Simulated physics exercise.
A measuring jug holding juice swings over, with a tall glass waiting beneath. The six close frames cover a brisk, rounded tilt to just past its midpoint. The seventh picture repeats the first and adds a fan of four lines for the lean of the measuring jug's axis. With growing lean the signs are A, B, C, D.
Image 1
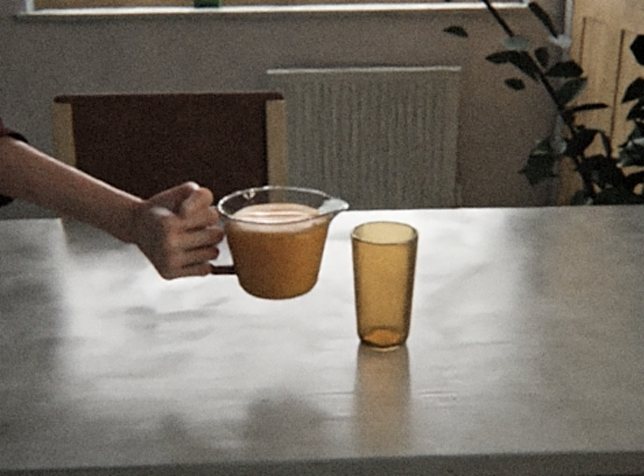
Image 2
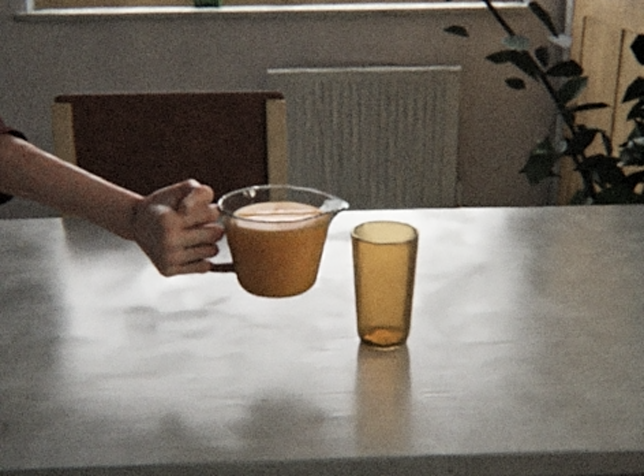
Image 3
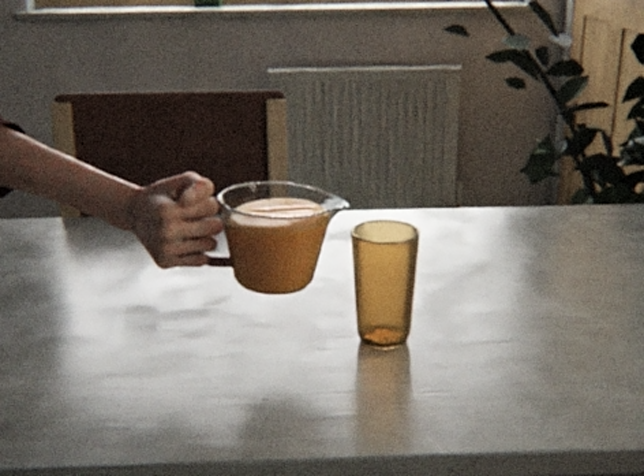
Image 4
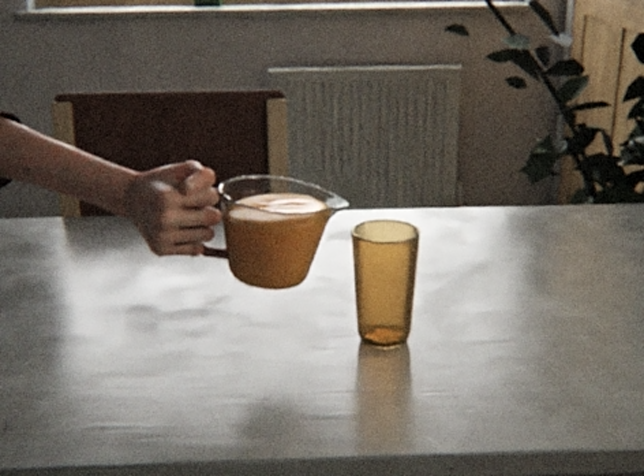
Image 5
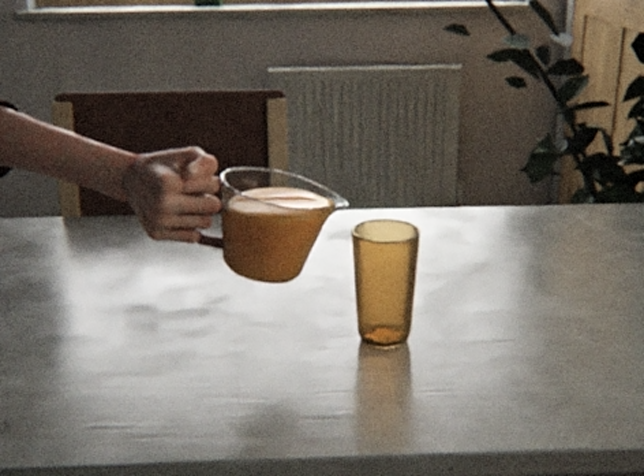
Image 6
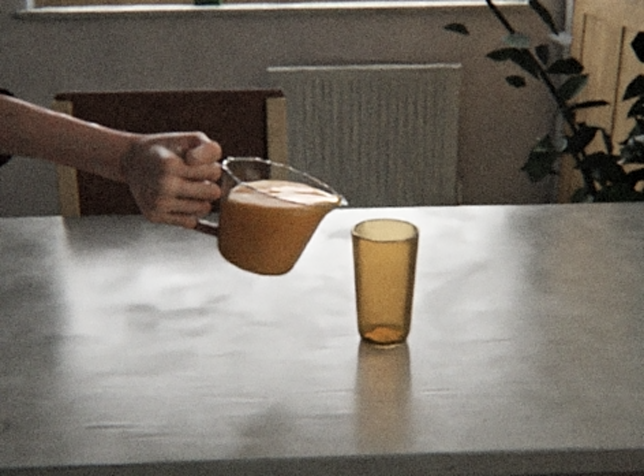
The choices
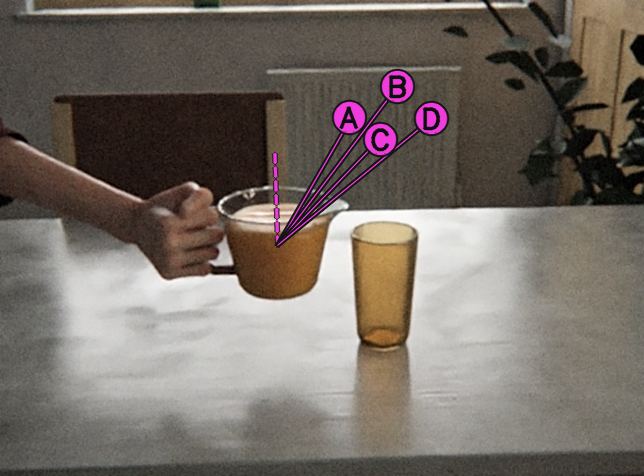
A hand gradually tilts a glass jug of orange juice rightward beside an amber glass.
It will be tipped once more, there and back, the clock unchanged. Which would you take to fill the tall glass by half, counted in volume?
Line C.
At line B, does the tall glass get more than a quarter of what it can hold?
Yes, it does.
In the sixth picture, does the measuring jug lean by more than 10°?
Yes.
In magenta, A at (342, 133); B at (387, 99); C at (368, 151); D at (418, 129).
If A is chosen, the tall glass ends with about 22 % of what it can hold.
If B is chosen, the tall glass ends with about 34 % of what it can hold.
If C is chosen, the tall glass ends with about 49 % of what it can hold.
If D is chosen, the tall glass ends with about 65 % of what it can hold; 3 % of the juice is spilt.
